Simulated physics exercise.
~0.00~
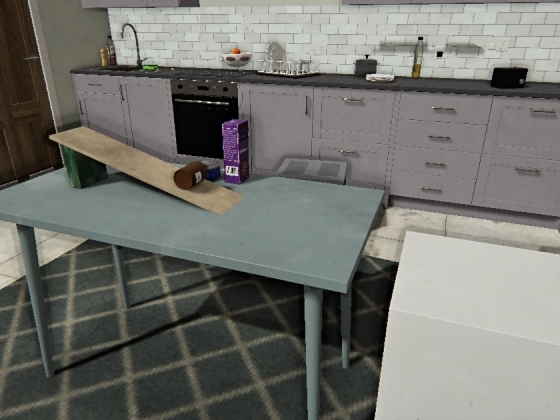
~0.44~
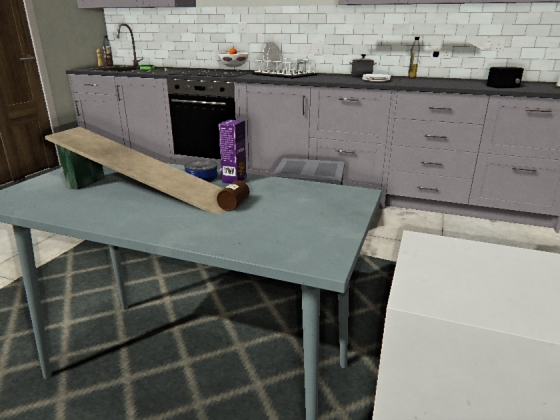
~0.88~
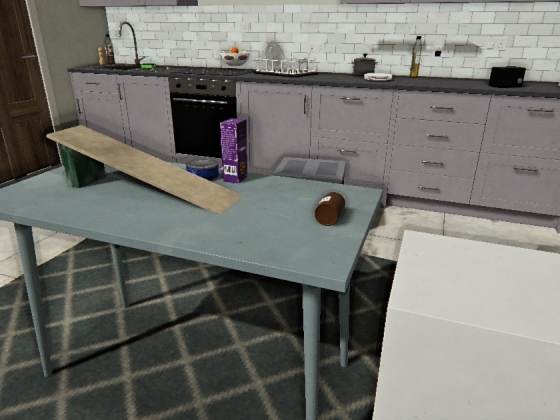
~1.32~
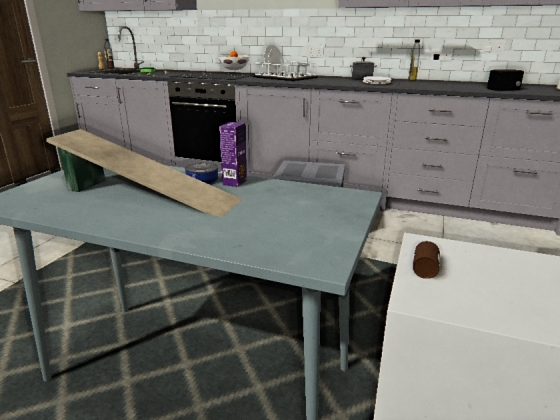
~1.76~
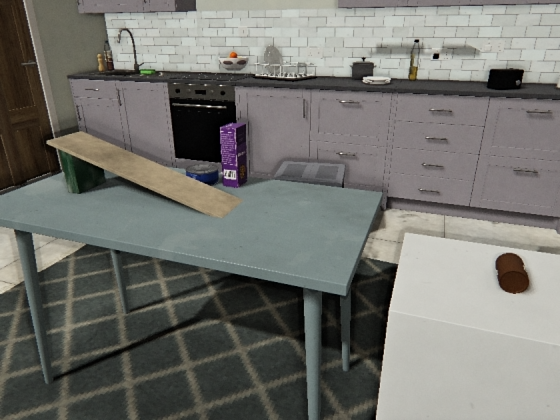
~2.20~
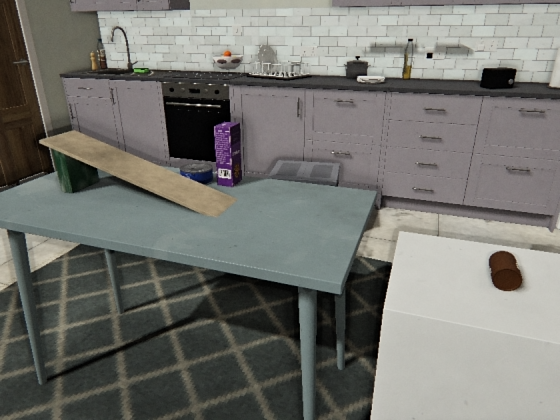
The clip opens on a kitchen where a wooden ramp slopes down across a blue-grey table, with a brown jar lying on its side near the ramp's lower part, beside a purple carton and a blue tub. The jar rolls down to the foot of the ramp, then continues right over the tabletop toward the edge. It leaves the table and next appears on the lower white cabinet top beyond. There it travels farther right, away from the table. Finally the jar rests on its side on the white top, while the carton and tub remain in place.
